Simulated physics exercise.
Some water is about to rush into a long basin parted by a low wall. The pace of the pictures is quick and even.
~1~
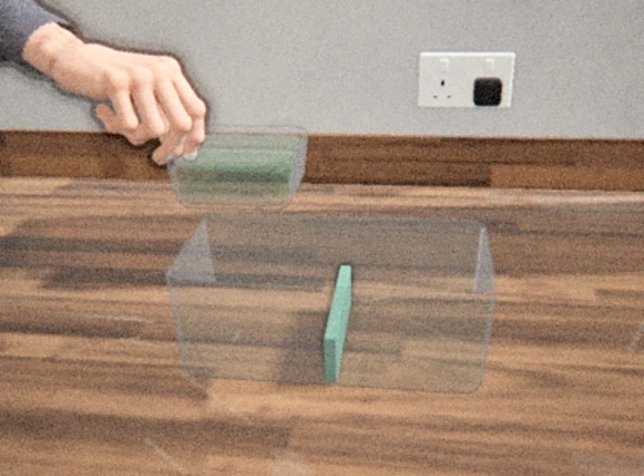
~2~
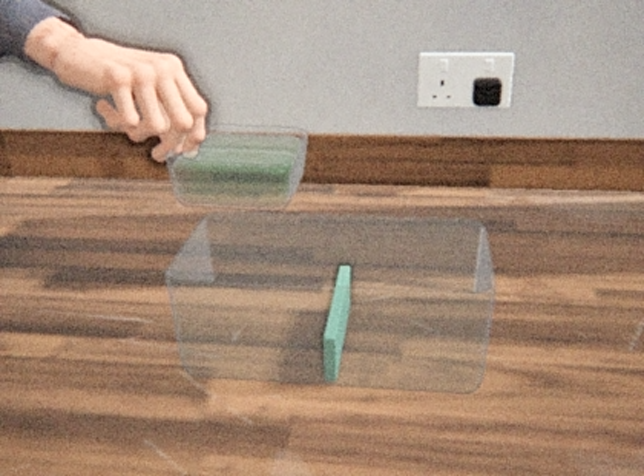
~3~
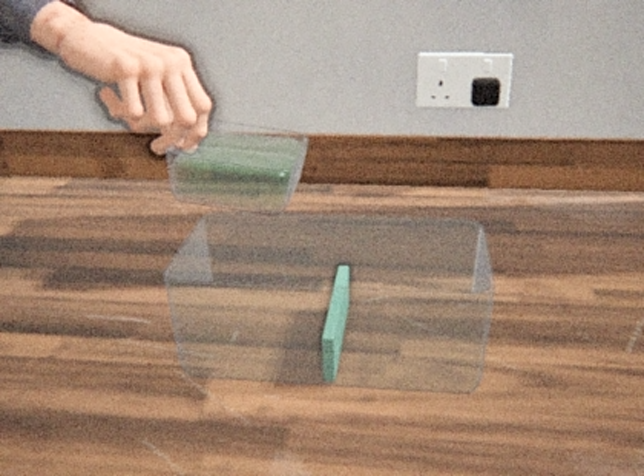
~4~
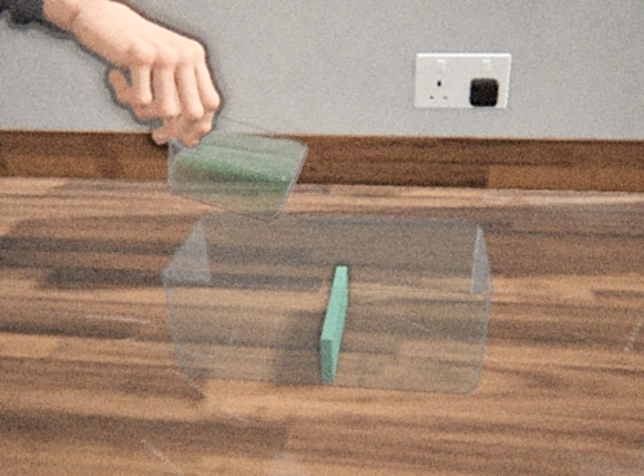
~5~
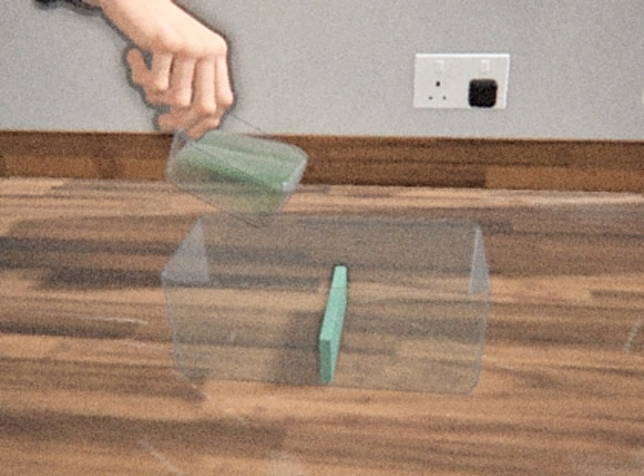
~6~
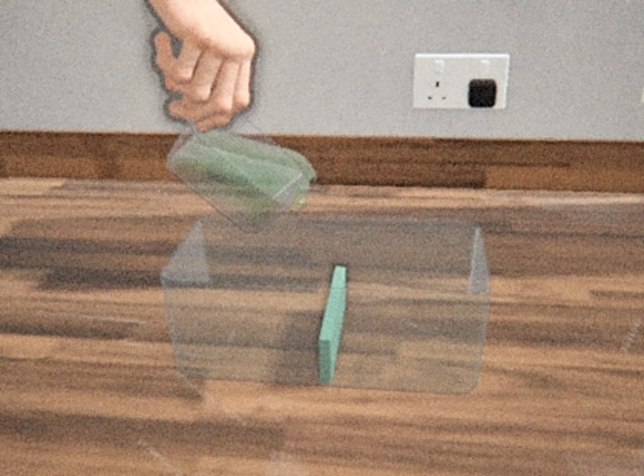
A small clear container of greenish liquid, held by a hand at its upper left, tilts steadily down to the right above a long transparent basin with a low green divider, and some liquid passes over its right rim.
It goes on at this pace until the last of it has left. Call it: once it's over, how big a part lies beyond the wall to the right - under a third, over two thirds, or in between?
In between.
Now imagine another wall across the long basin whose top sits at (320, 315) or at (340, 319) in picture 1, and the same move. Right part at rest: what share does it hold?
Note: Roughly 70 % in case one, 50 % in case two.
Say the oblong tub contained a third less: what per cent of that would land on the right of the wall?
My estimate is about 25 percent.
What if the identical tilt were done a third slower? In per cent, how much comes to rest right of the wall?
It comes to near 65 per cent.
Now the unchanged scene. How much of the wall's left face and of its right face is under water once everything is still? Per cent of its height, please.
It settles around 20 on the left side and around 20 on the right side.
A moment on, the oblong tub is tipped right over and 4 per cent is still to pour, 48 is left of the wall and 45 right of it.
Next, the oblong tub is tipped right over and 0 per cent is still to pour, 54 is left of the wall and 43 right of it.
Then the oblong tub is tipped right over and 0 per cent is still to pour, 54 is left of the wall and 44 right of it.
Later the oblong tub is tipped right over and 0 per cent is still to pour, 54 is left of the wall and 45 right of it.
Finally, 54 per cent lies left of the wall, 45 right of it and 2 outside.
